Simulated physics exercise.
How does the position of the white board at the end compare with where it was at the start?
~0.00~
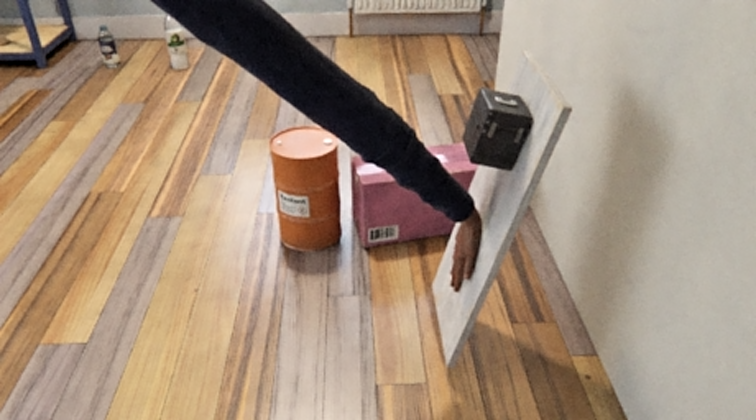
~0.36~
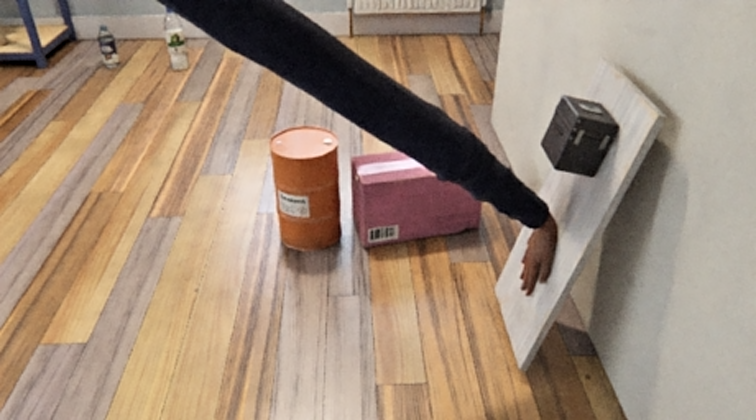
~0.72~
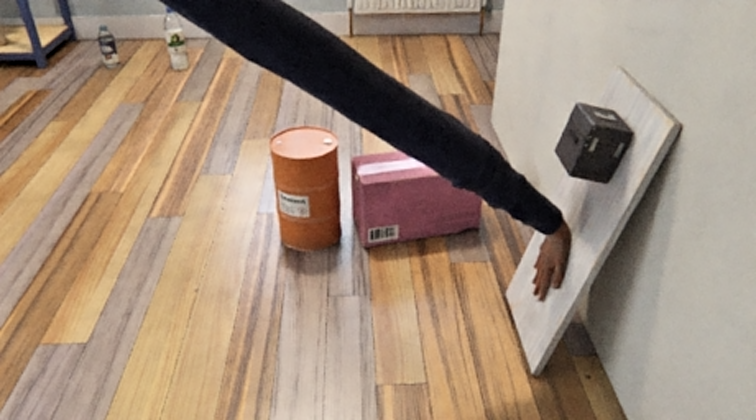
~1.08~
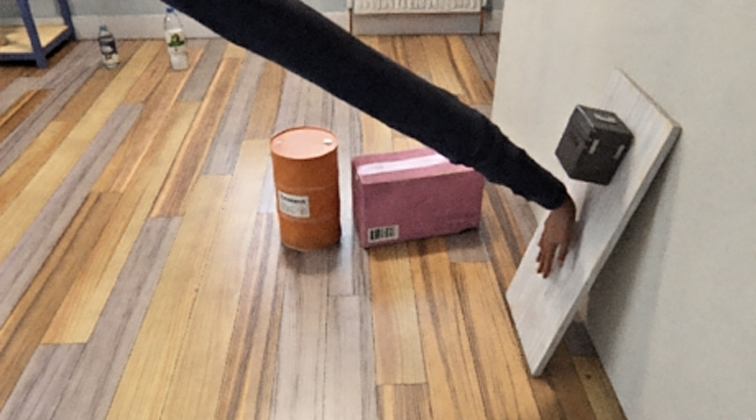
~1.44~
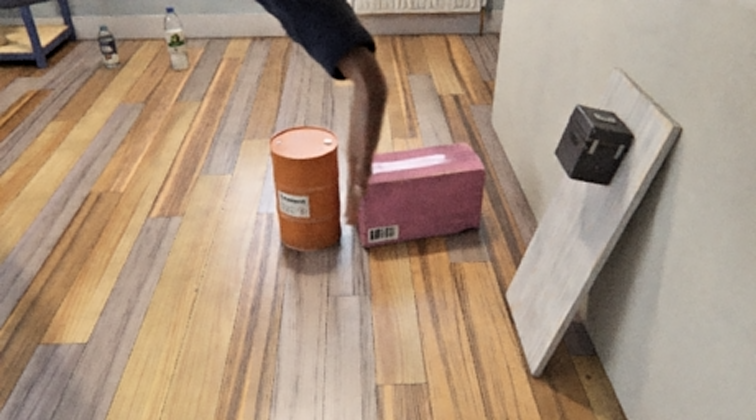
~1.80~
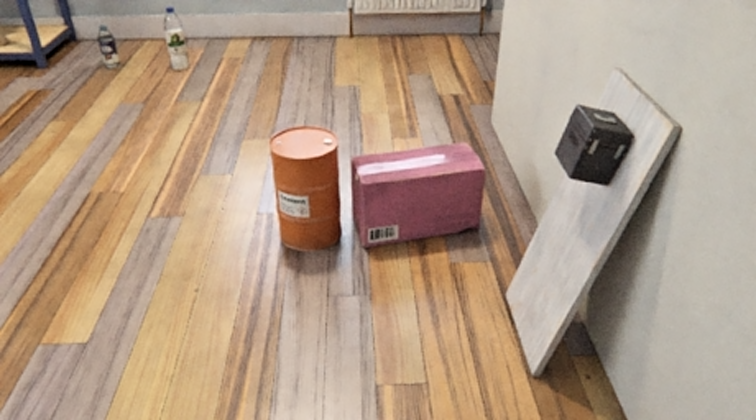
At the end the white board leans farther to the right and slightly lower in view than it was at the start.
